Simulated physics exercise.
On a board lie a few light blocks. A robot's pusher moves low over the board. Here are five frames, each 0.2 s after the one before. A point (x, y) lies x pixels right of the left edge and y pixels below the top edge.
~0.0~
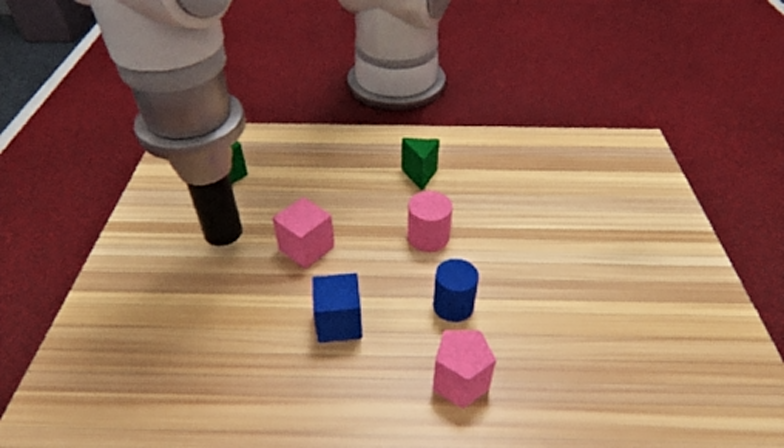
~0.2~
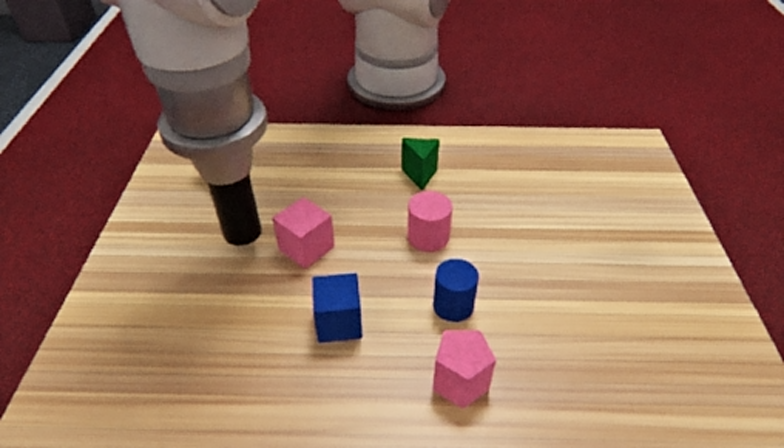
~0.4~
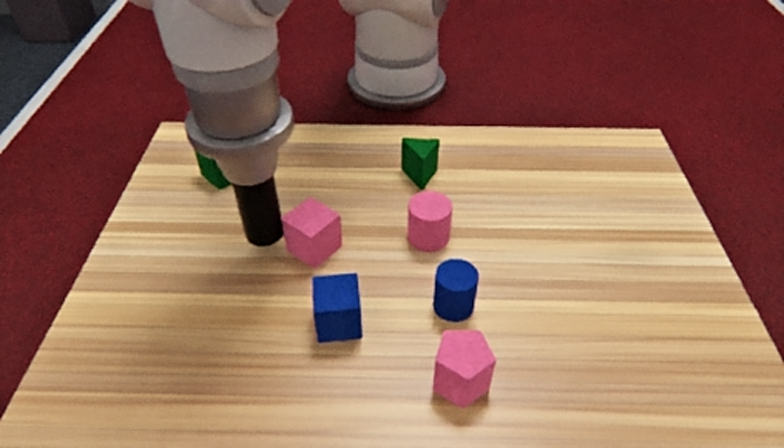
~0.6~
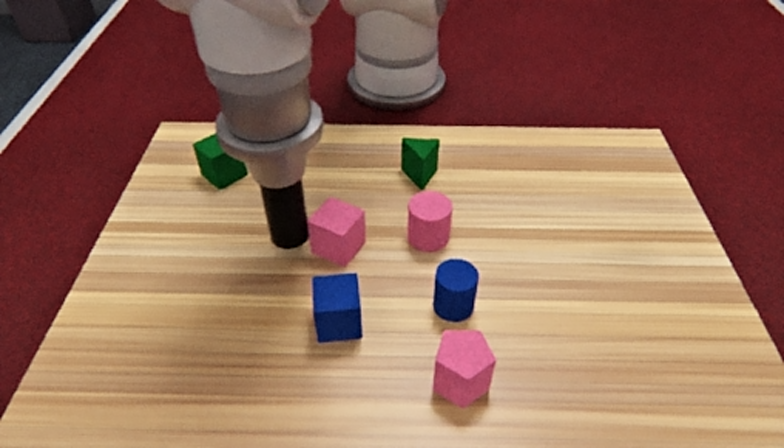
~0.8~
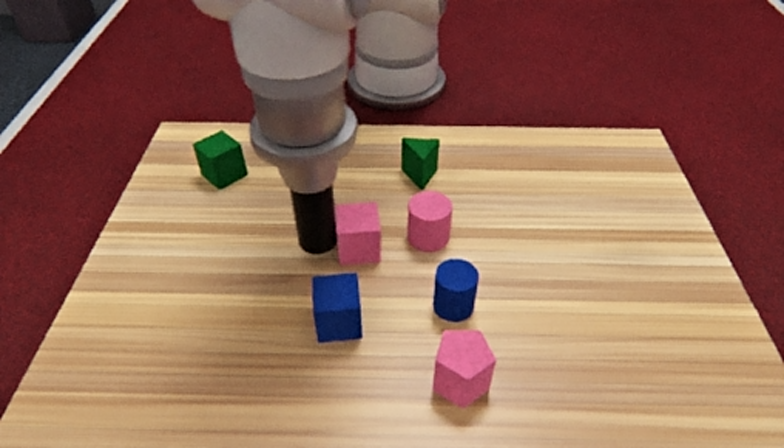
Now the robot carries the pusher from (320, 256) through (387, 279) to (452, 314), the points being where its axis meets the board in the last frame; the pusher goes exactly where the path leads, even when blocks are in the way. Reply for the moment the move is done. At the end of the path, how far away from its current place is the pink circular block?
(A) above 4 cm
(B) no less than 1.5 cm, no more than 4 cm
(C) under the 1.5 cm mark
It's C.
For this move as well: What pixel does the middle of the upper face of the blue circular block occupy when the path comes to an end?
Expect it around (501, 290).
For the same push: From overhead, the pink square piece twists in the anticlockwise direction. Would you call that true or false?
The statement is correct.
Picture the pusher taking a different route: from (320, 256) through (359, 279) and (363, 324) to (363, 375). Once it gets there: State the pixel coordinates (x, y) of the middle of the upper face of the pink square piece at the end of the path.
Its top face will be centred at roughly (381, 218).
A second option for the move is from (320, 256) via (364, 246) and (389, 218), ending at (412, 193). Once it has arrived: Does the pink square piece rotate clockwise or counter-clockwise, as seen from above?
In a top view, it turns clockwise.
On the path given first. One third of the way, pusher (364, 255); pink square piece (390, 215), turned 40° anticlockwise; pink circular block (434, 204).
Two thirds of the way, pusher (410, 275); pink square piece (396, 216), turned 50° anticlockwise; pink circular block (439, 200).
At the end, pusher (454, 299); blue square piece still; pink square piece (396, 216), turned 50° anticlockwise; pink circular block (439, 200); blue circular block (501, 290).
